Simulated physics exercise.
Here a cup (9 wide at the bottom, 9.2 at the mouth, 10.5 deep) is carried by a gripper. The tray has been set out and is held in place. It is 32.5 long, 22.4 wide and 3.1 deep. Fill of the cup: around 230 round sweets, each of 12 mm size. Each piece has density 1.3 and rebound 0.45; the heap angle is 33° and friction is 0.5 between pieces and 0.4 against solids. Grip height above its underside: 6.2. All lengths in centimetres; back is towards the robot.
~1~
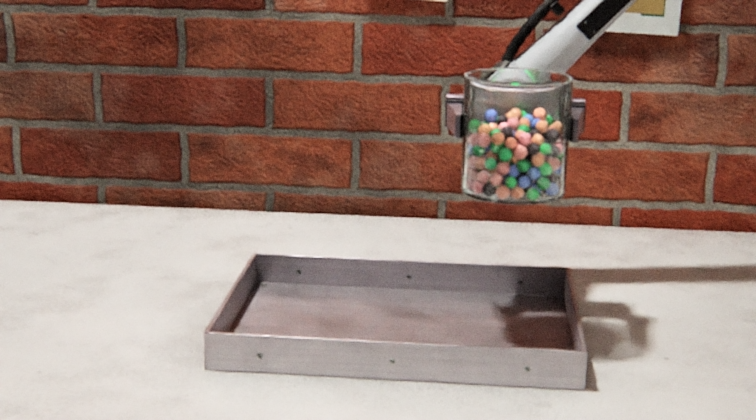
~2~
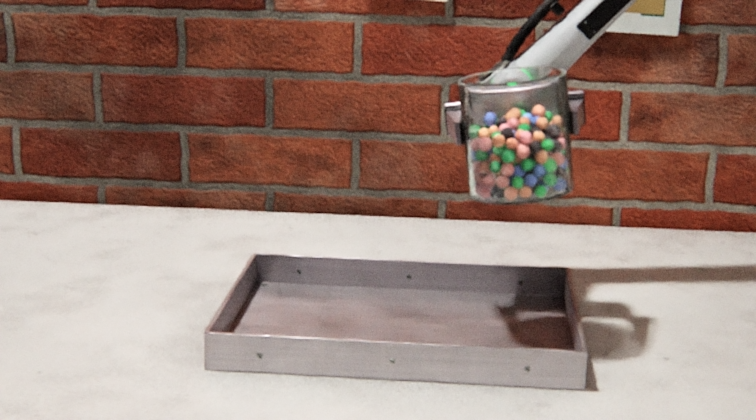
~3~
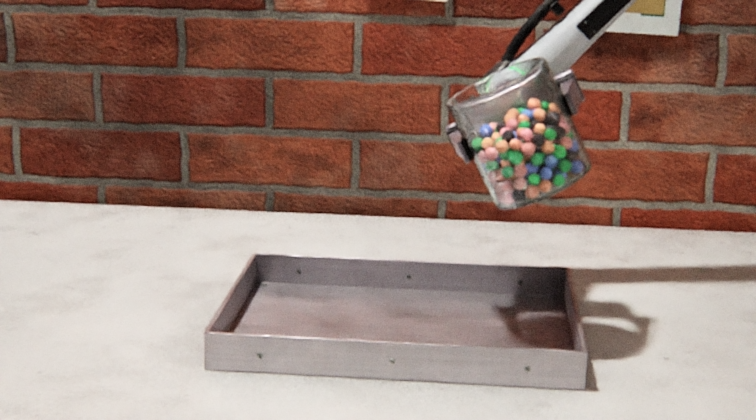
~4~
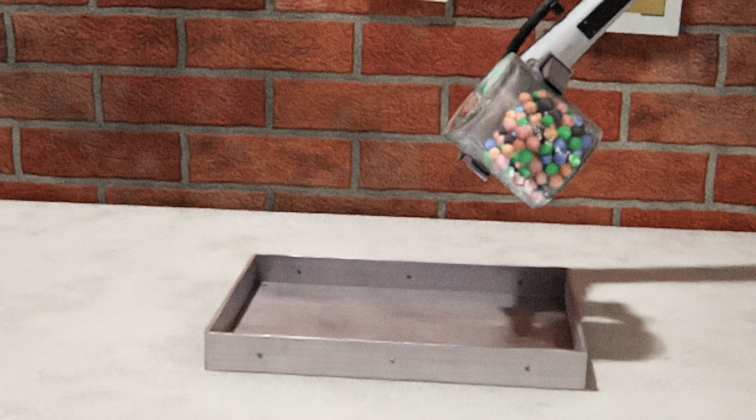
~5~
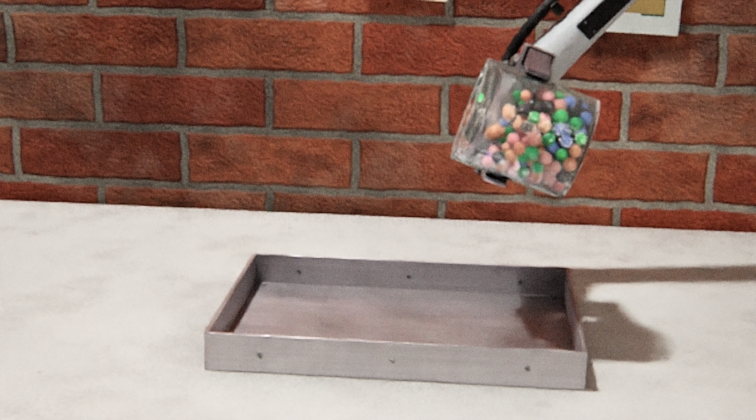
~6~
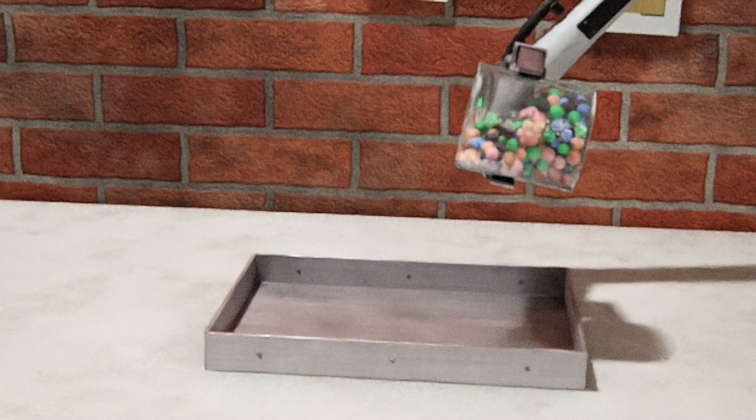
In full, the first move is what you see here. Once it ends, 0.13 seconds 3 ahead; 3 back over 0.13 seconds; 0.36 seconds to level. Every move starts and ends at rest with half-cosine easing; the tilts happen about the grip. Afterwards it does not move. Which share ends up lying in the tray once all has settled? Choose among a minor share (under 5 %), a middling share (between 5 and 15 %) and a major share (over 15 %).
A middling share.
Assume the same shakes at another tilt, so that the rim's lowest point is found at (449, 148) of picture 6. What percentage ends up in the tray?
I'd say close to 0 per cent.
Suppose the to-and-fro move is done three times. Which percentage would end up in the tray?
Probably about 35 in a hundred.
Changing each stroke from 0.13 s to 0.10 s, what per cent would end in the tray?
Roughly 20 percent then.
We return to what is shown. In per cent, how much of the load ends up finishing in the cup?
90 %.
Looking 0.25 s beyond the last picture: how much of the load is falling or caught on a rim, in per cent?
That comes to about 4 per cent, more or less.
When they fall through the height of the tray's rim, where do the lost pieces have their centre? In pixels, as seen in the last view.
Look at roughly (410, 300) in the last picture.
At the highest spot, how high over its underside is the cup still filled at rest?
The top sits some 7.5 cm up.
Then, 0.25 s after the last picture, tilted 79° forward, highest piece 22 above the table; 218 in the cup, 10 in flight or on a rim.
Then, 0.50 s after the last picture, tilted 21° forward, highest piece 24 above the table; 207 in the cup, 21 in the tray.
Then, 0.82 s after the last picture, level, highest piece 22 above the table; 207 in the cup, 21 in the tray.
Then, 1.87 s after the last picture, level, highest piece 22 above the table; 207 in the cup, 21 in the tray.
Final count, 207 in the cup, 21 in the tray. That is 9 % in the tray.
